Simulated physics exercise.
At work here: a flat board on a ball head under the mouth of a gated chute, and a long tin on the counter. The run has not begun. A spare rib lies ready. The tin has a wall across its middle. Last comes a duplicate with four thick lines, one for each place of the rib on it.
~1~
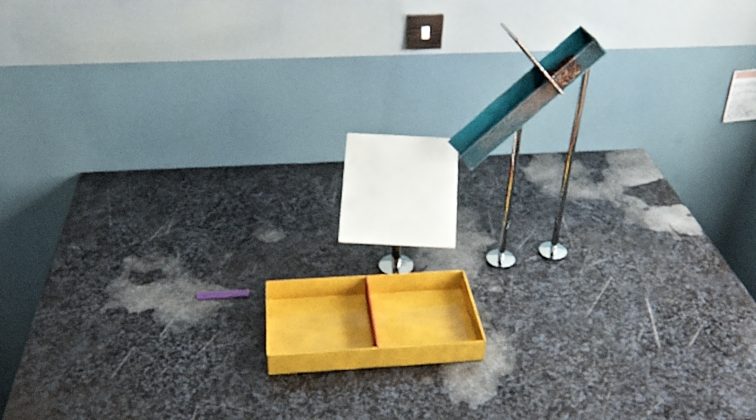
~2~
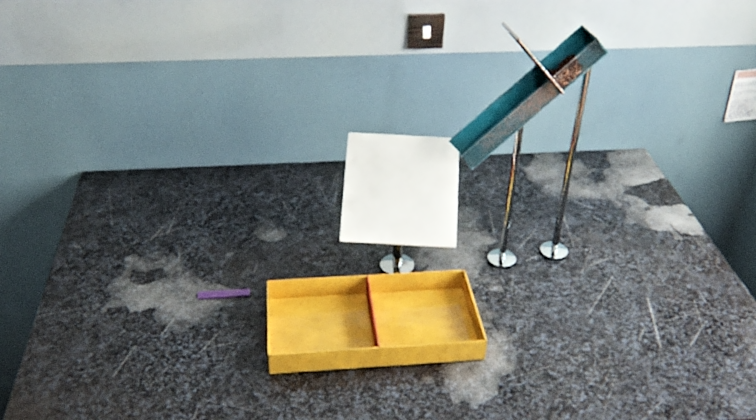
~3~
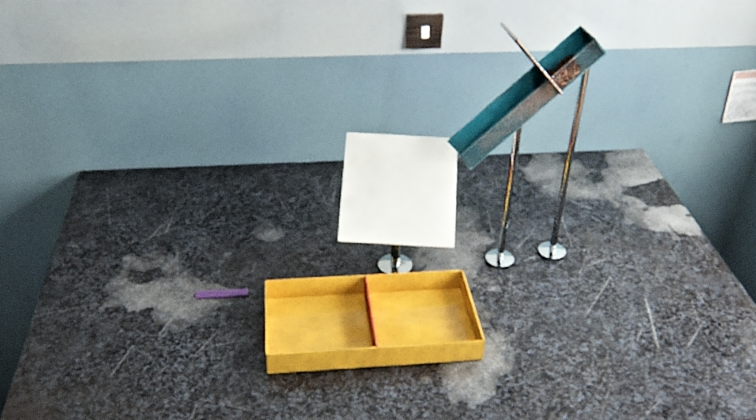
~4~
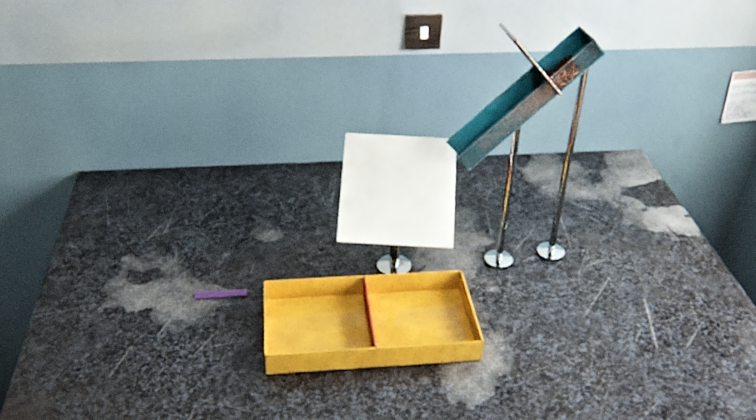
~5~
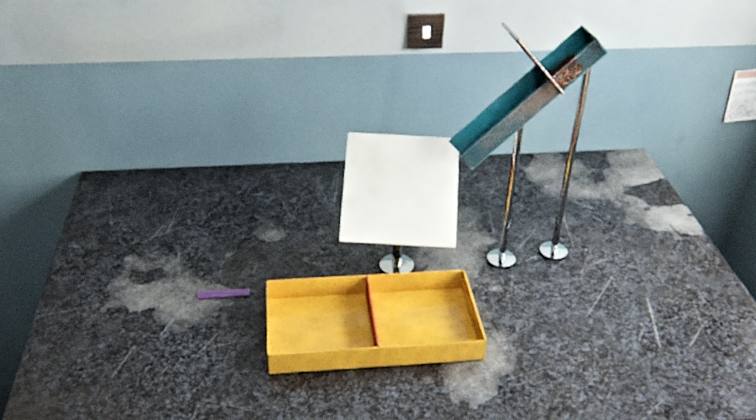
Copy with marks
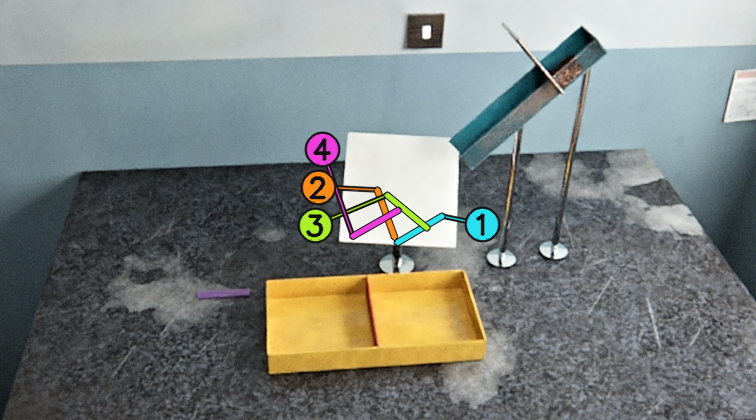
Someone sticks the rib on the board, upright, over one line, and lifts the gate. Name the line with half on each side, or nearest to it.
Line 4 does it best.
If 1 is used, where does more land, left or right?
The left half.
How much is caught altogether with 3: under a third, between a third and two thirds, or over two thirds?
It is over two thirds.
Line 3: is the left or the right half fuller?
Right.
On the marked copy, line 1 from (442, 216) to (397, 242); line 2 from (377, 190) to (394, 237); line 3 from (387, 195) to (426, 227); line 4 from (398, 210) to (352, 236).
Choosing 1, of what is caught, nearly all in the left half, a small part in the right.
Choosing 2, of what is caught, a stray few in the left half, nearly all in the right.
Choosing 3, of what is caught, a stray few in the left half, nearly all in the right.
Choosing 4, of what is caught, about two thirds in the left half, about a third in the right.
